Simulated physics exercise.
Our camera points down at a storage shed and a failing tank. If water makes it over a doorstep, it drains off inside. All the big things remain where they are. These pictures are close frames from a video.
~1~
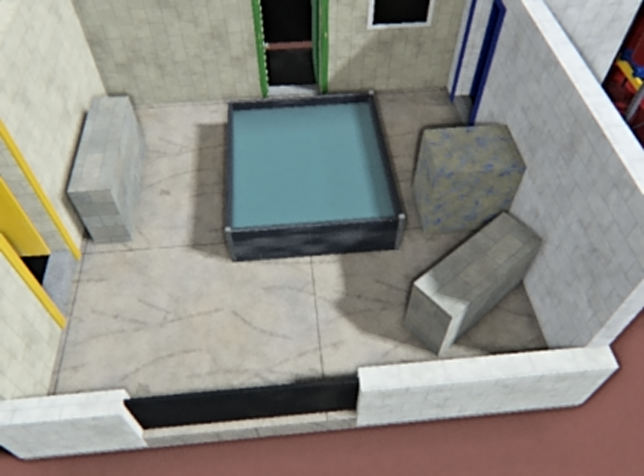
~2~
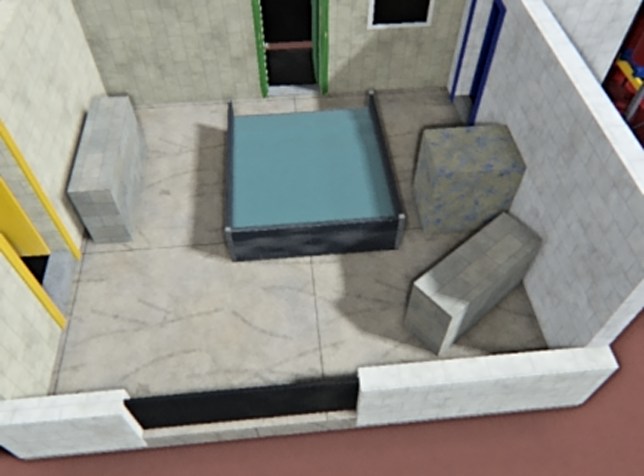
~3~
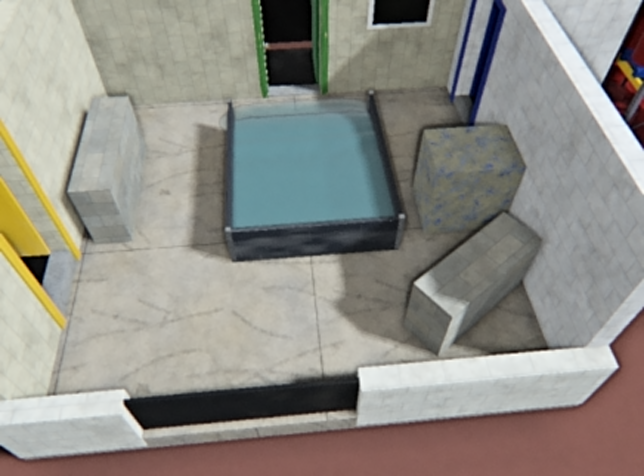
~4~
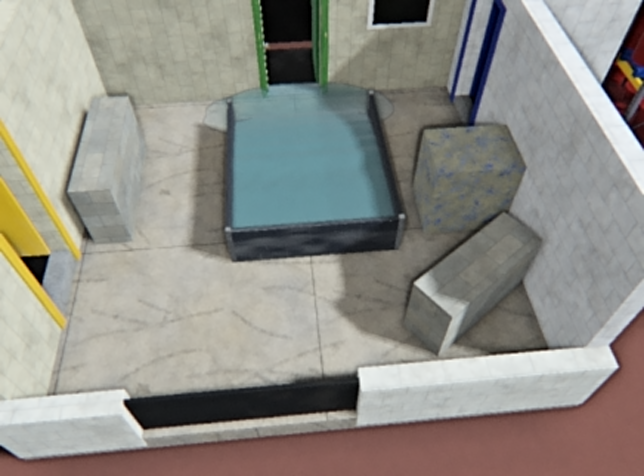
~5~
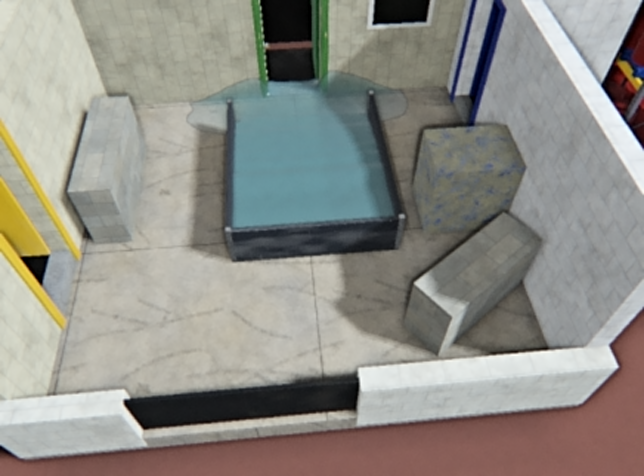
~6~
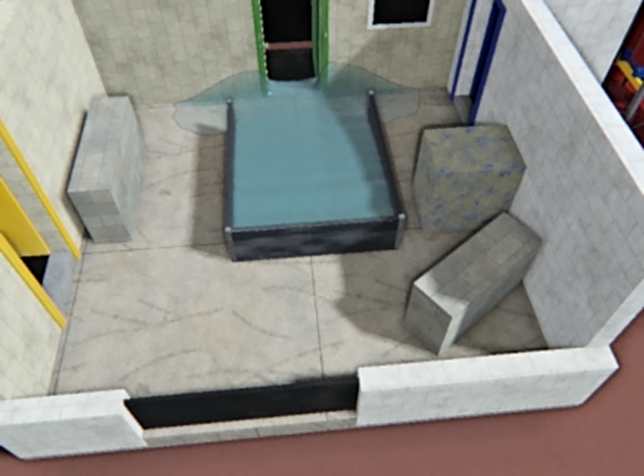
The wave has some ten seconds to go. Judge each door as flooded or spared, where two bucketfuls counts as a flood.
The blue door is flooded, the green door is flooded, the yellow door is spared.
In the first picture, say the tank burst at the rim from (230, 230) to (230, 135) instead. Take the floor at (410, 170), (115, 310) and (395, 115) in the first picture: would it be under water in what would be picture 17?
Point one not reached; point two reached; point three not reached.
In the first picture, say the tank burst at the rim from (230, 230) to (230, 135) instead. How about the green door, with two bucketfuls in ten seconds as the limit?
Note: Green door admits more.
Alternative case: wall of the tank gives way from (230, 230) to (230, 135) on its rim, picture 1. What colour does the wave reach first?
That's the one in yellow.
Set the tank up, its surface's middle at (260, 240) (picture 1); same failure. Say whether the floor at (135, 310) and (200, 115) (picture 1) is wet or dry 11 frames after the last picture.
In that order: Not flooded, under water.
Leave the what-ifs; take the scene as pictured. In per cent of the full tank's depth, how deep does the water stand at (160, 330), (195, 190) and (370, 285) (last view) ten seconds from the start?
About 16, 6, 4 %.
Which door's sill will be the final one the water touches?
That's the one in yellow.
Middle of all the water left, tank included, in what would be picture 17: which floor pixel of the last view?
At roughly (299, 152).
A moment on, water covers 20 % of the floor; the blue door wet at the sill, nothing in, the green door far over two buckets in, the yellow door not reached.
Next, water covers 30 % of the floor; the blue door under two buckets in, the green door far over two buckets in, the yellow door not reached.
Then, water covers 45 % of the floor; the blue door over two buckets in, the green door far over two buckets in, the yellow door wet at the sill, nothing in.
Later, water covers 80 % of the floor; the blue door over two buckets in, the green door far over two buckets in, the yellow door wet at the sill, nothing in.
In the end, water covers 100 % of the floor; the blue door over two buckets in, the green door far over two buckets in, the yellow door wet at the sill, nothing in.
